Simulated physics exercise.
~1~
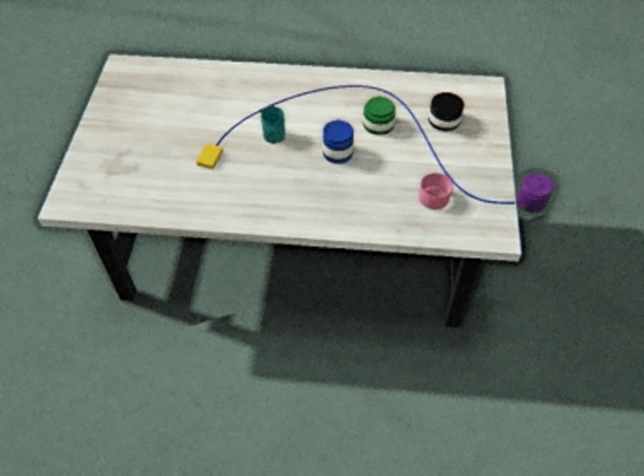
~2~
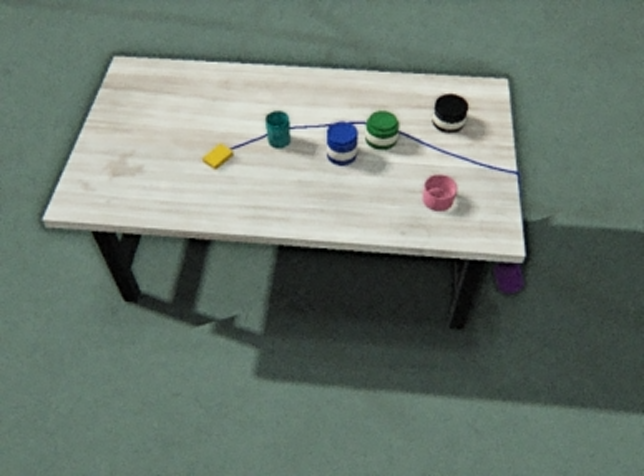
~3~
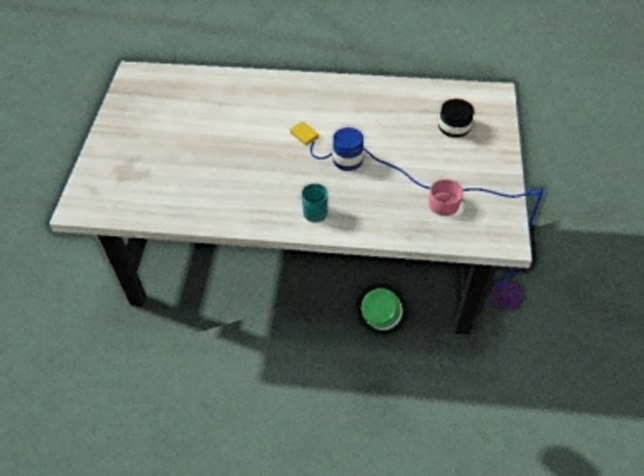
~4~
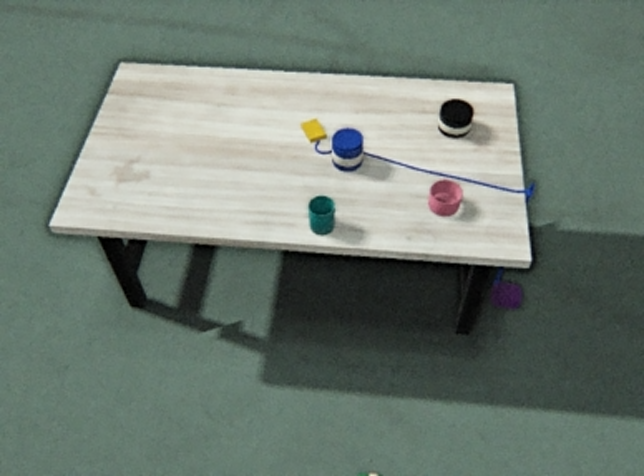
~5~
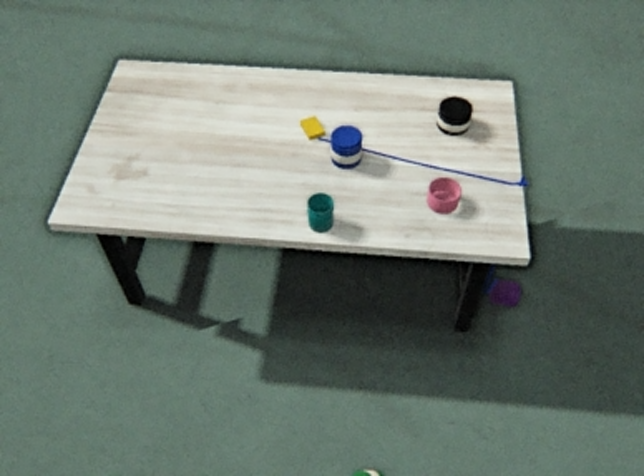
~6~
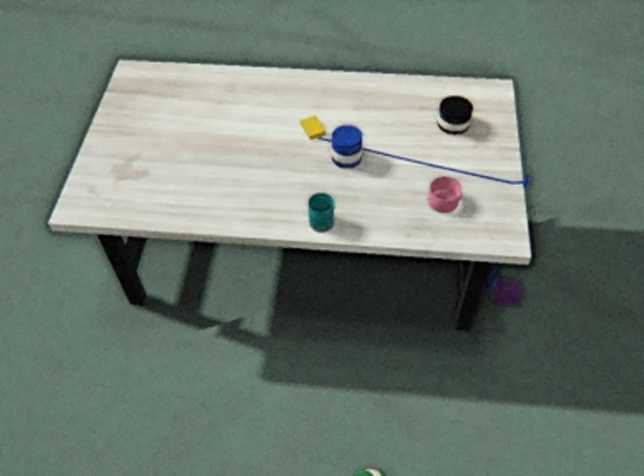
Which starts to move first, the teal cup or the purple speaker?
The purple speaker moves first, dropping off the right side while the teal cup is still in its place. The cup only shifts toward the near edge afterwards.
